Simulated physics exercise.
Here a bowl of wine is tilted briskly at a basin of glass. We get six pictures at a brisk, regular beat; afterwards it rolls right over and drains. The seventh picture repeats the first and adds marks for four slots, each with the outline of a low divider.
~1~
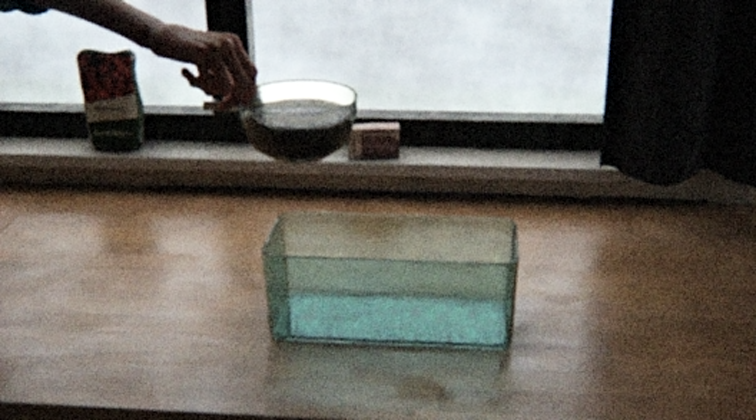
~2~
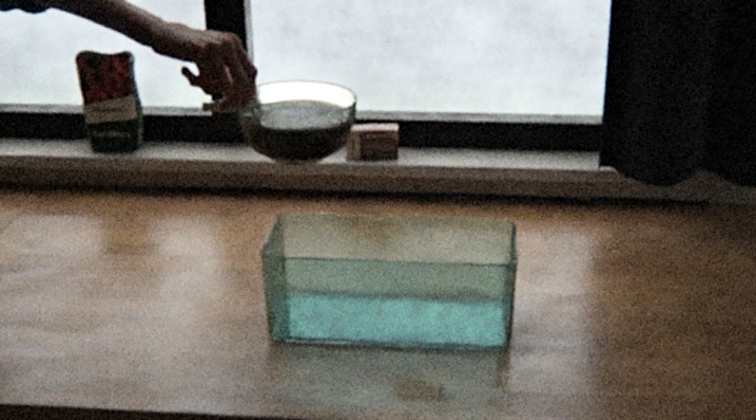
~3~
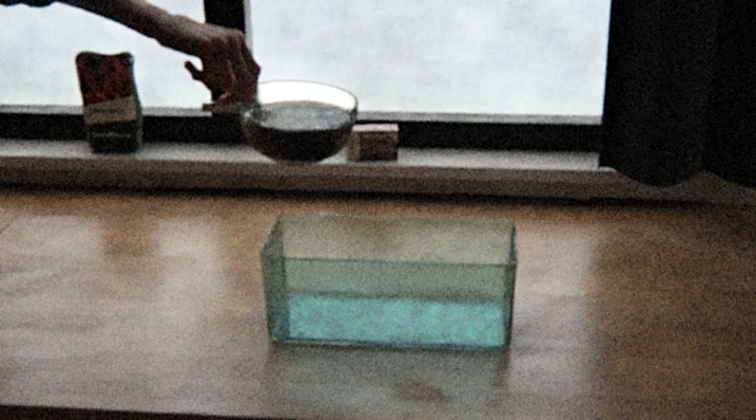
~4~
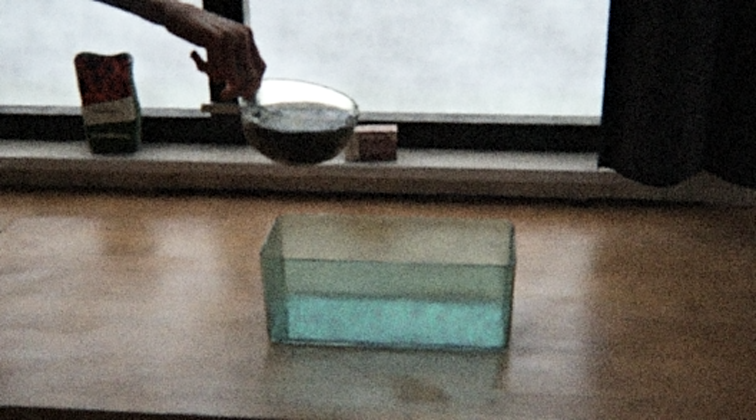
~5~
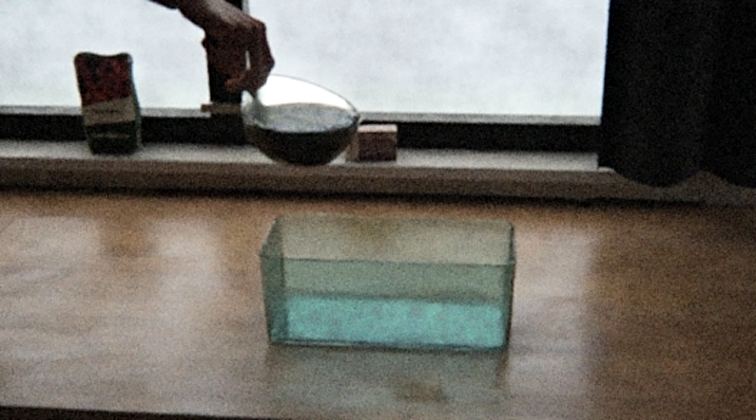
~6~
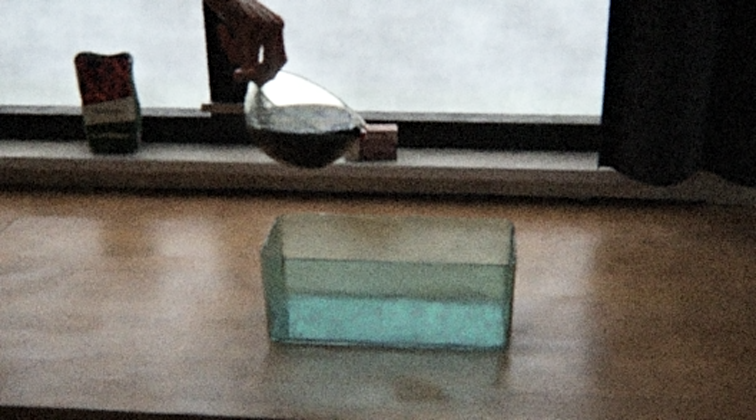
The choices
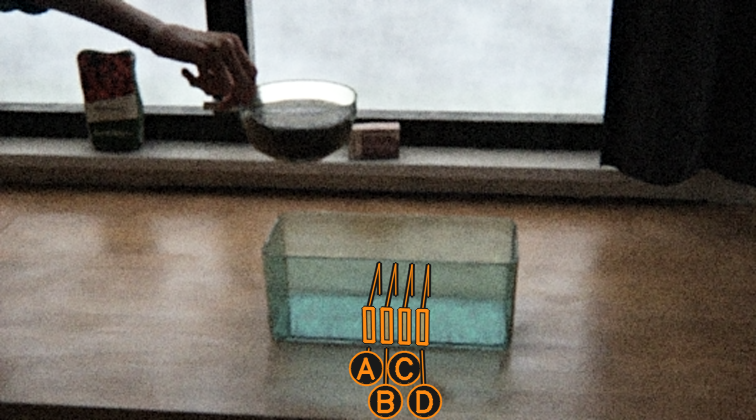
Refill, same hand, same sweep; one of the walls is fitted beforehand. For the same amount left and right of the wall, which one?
Best: C.
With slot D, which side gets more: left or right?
The left one.
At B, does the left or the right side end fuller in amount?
The right side.
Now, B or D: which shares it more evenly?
That is slot B.
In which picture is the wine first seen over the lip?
Picture 6.
In orange, A at (368, 348); B at (386, 348); C at (404, 349); D at (422, 350).
With A, about 14 % ends left of the wall and 85 % right of it.
With B, about 27 % ends left of the wall and 73 % right of it.
With C, about 49 % ends left of the wall and 50 % right of it.
With D, about 83 % ends left of the wall and 16 % right of it.
